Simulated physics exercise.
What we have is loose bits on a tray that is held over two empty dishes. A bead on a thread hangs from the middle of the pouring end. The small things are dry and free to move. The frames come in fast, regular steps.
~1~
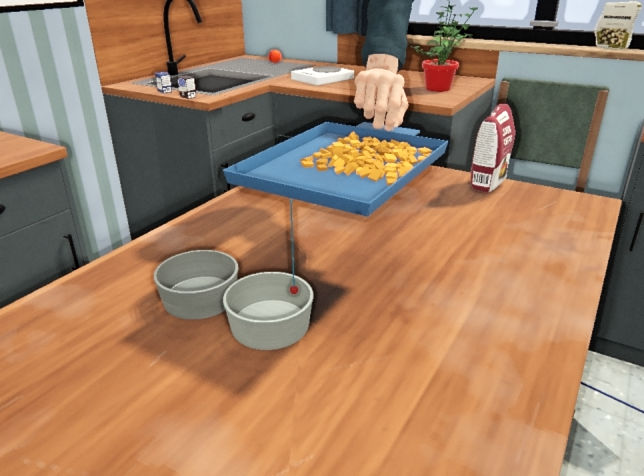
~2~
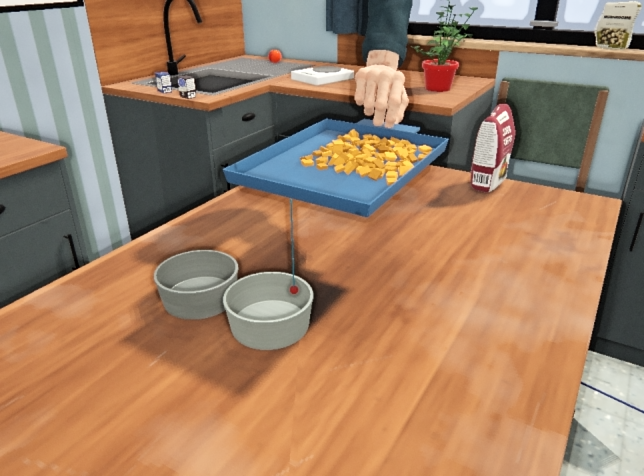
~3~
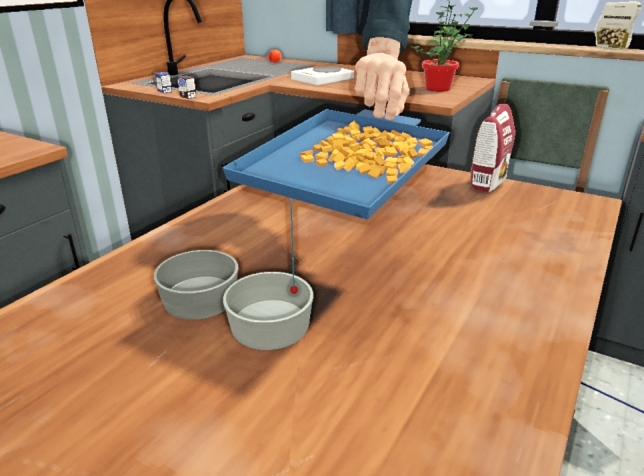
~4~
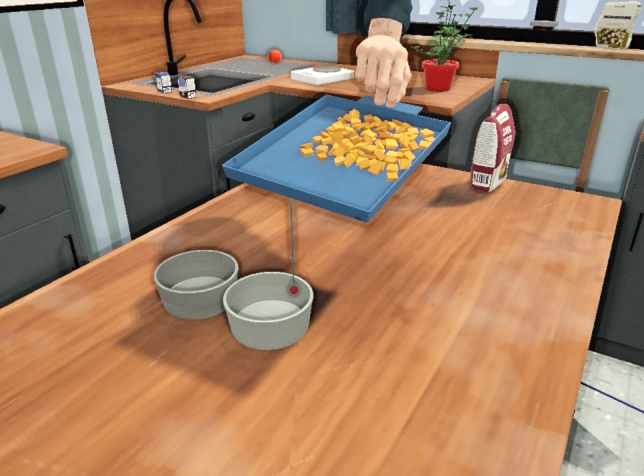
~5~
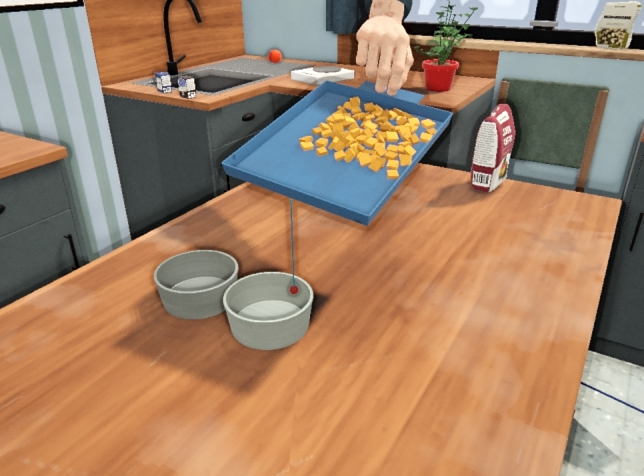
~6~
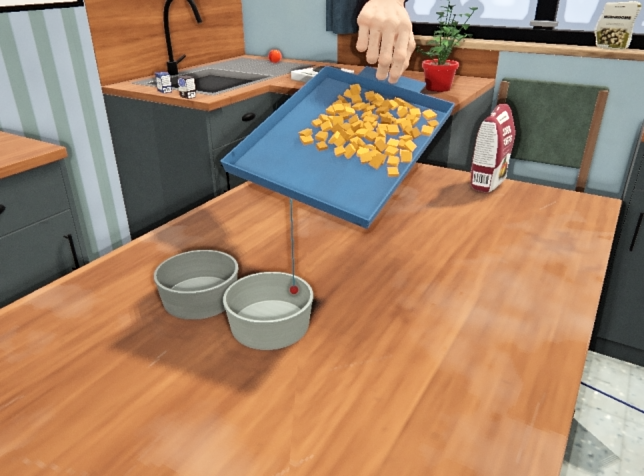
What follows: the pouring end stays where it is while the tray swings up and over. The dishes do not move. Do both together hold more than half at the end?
The two hold only the smaller part of the load.
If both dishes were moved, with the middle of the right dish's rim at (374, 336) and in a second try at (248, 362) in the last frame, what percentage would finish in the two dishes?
In turn 80 and 0 in a hundred.
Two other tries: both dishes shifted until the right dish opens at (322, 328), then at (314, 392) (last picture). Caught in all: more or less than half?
One: Most of it. Two: Not half.
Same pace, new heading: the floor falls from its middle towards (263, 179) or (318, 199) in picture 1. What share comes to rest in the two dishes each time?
The first gives 70 %, the second 10 %.
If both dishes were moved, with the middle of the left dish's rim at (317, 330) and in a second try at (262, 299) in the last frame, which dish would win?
One: The left-hand dish. Two: Right.
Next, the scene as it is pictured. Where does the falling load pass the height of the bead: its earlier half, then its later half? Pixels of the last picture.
At about (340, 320), then at (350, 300).
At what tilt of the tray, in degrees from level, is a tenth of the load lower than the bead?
Around 75° of tilt.
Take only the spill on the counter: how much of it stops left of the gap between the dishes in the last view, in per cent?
Some 0 per cent.
Shortly afterwards, tray tipped steeply; all but a few on the tray; only a few in the air.
Next, tray tipped right over; near a third on the tray; near half outside both; a little in the air.
Some moments later, tray tipped past a quarter turn; the whole lot outside both.
In the end, tray tipped past a quarter turn; none at all in the right dish; none at all in the left dish; the whole lot outside both.
